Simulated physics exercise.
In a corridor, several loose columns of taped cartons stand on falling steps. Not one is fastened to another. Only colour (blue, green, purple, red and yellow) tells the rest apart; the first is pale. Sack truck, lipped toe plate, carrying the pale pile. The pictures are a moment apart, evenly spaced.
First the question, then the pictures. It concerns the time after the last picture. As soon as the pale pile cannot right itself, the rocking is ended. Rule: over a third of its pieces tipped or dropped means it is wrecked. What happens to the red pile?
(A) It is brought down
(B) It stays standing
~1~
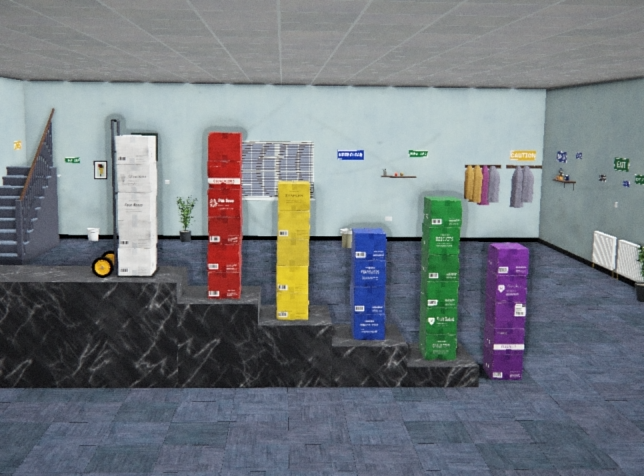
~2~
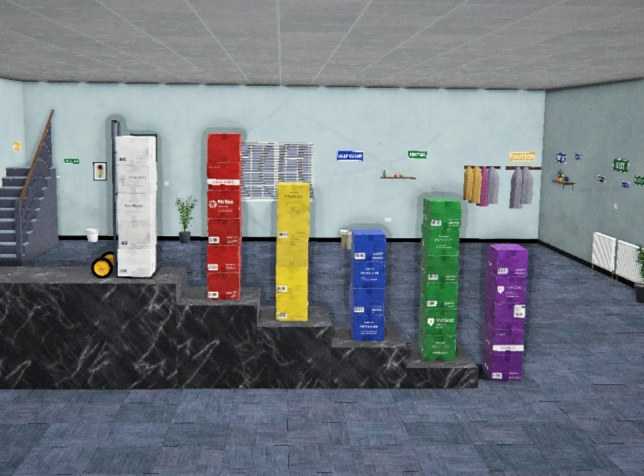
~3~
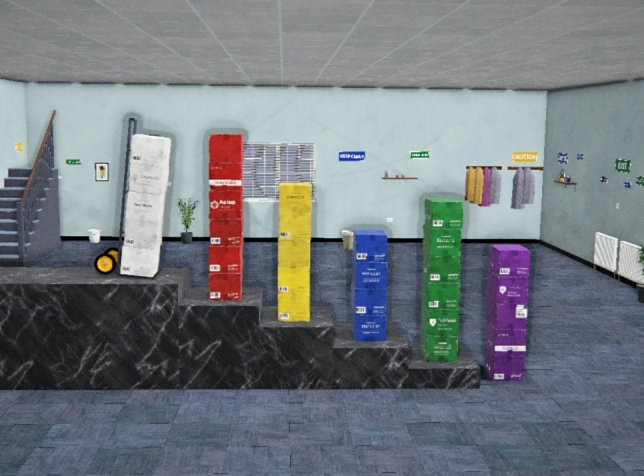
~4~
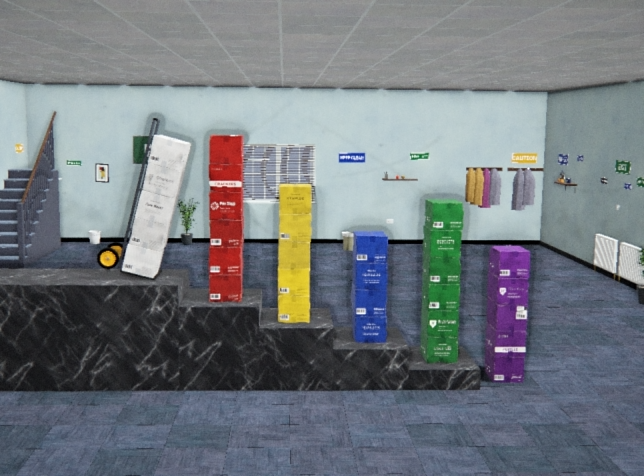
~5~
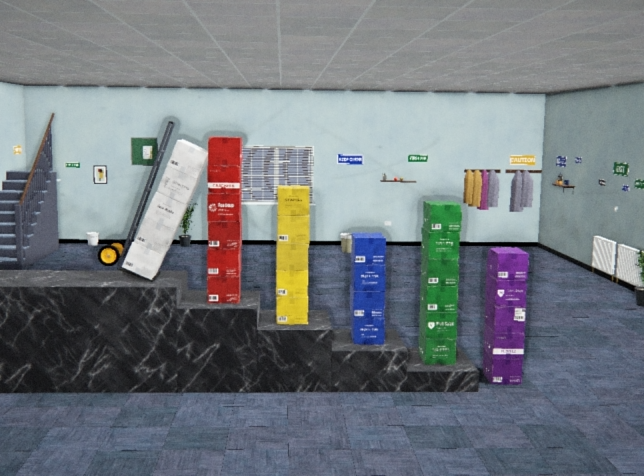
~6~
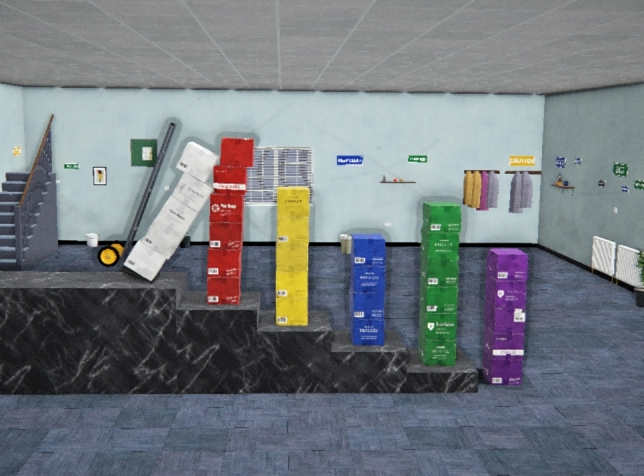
Answer: A.
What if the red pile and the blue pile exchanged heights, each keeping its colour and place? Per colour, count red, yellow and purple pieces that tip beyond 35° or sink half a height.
The tally reads red 3, then yellow 5, then purple 4.
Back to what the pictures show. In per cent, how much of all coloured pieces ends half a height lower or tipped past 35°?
It comes out at around 90 per cent.
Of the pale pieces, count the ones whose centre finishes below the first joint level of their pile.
Pale pieces: 5.
Shortly afterwards, 5 of the pale pile down; none of the 6 red cartons down (0 of 26 in all colours); top red carton tilted well over, half its height lower; top yellow carton tilted barely.
Next, 5 of the pale pile down; 5 of the 6 red cartons down (8 of 26 in all colours); top red carton tilted a little, some two heights lower; top yellow carton tilted a little, about its own height lower.
Some moments later, 5 of the pale pile down; 5 of the 6 red cartons down (15 of 26 in all colours); top red carton tilted well over, some three heights lower; top yellow carton tilted well over, some two heights lower.
Afterwards, 5 of the pale pile down; 5 of the 6 red cartons down (23 of 26 in all colours); top red carton tilted well over, some six heights lower; top purple carton upside down.
In the end, 5 of the pale pile down; 5 of the 6 red cartons down (23 of 26 in all colours); top red carton on its side; top purple carton upside down.
